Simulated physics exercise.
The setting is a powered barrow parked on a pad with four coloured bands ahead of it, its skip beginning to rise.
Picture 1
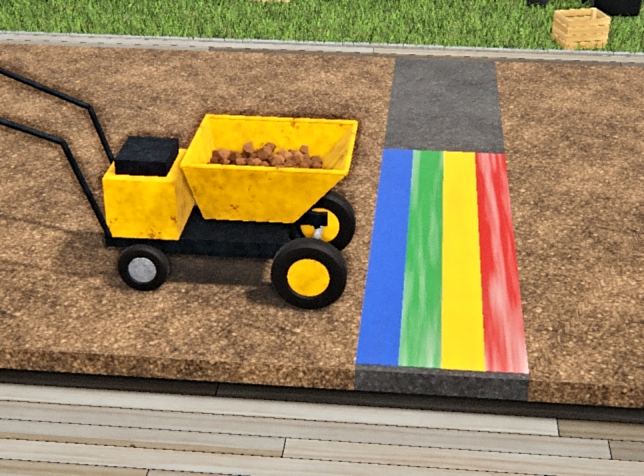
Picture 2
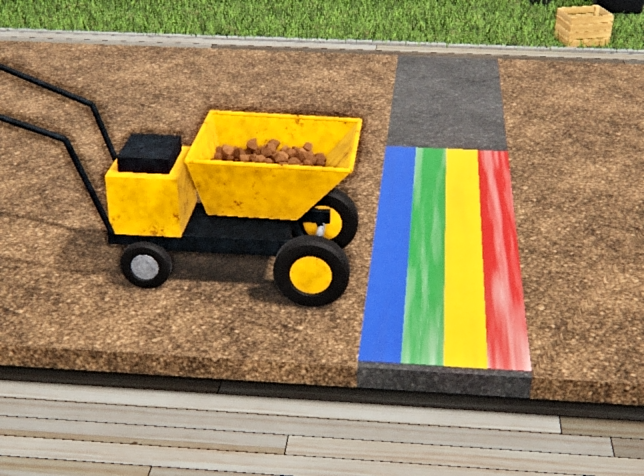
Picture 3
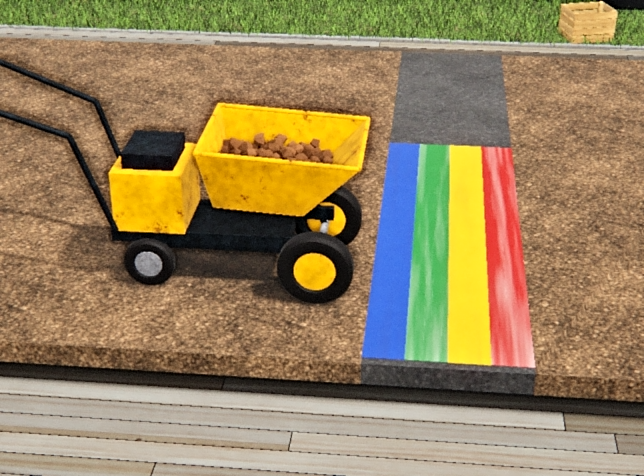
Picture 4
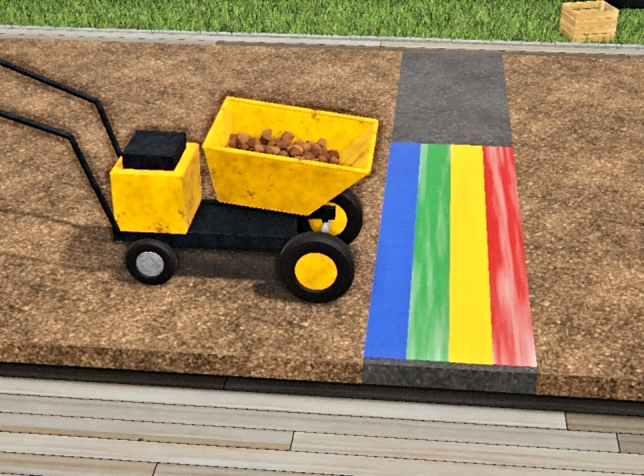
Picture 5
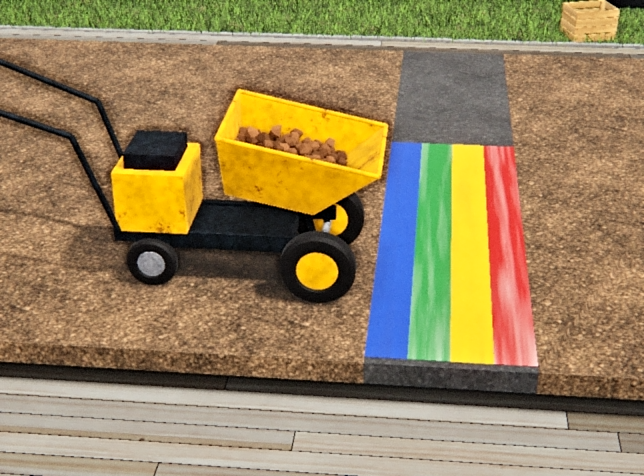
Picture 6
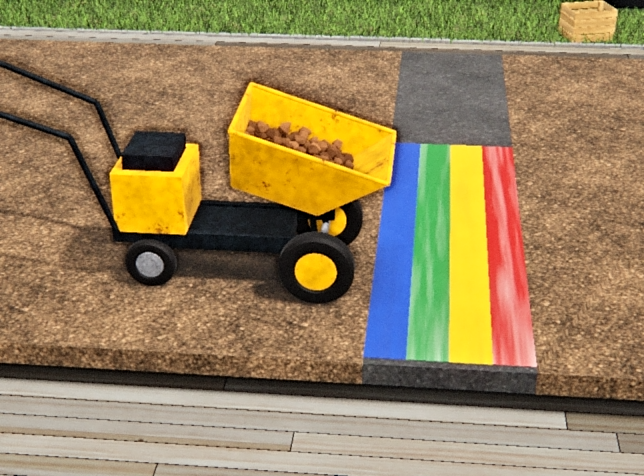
A yellow powered barrow carrying brown clods raises and tilts its skip toward the right, beside blue, green, yellow and red bands.
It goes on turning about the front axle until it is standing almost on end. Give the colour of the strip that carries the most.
It is yellow.
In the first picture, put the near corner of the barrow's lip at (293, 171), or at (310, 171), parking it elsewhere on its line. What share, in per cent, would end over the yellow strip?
Some 20 in a hundred, then some 30 in a hundred.
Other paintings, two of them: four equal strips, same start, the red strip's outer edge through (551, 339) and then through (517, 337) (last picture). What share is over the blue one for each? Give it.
I'd estimate some 0 per cent, and then some 0 per cent.
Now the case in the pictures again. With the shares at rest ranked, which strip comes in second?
The red one.
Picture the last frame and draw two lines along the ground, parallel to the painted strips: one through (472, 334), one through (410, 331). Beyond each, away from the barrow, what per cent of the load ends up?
Roughly 60 and 80 %.
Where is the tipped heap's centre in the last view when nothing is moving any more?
Near (485, 274).
Soon after the last picture, skip tipped steeply; all in the skip.
A little later, skip tipped right over; about two thirds in the skip; a small part over the green strip; about a third over the yellow strip; a small part over the red strip.
Later still, skip tipped right over; about a quarter in the skip; a small part over the green strip; about a third over the yellow strip; about a quarter over the red strip; a small part off the paint.
At rest, skip tipped right over; about a quarter in the skip; none over the blue strip; a small part over the green strip; about a third over the yellow strip; about a quarter over the red strip; a small part off the paint.
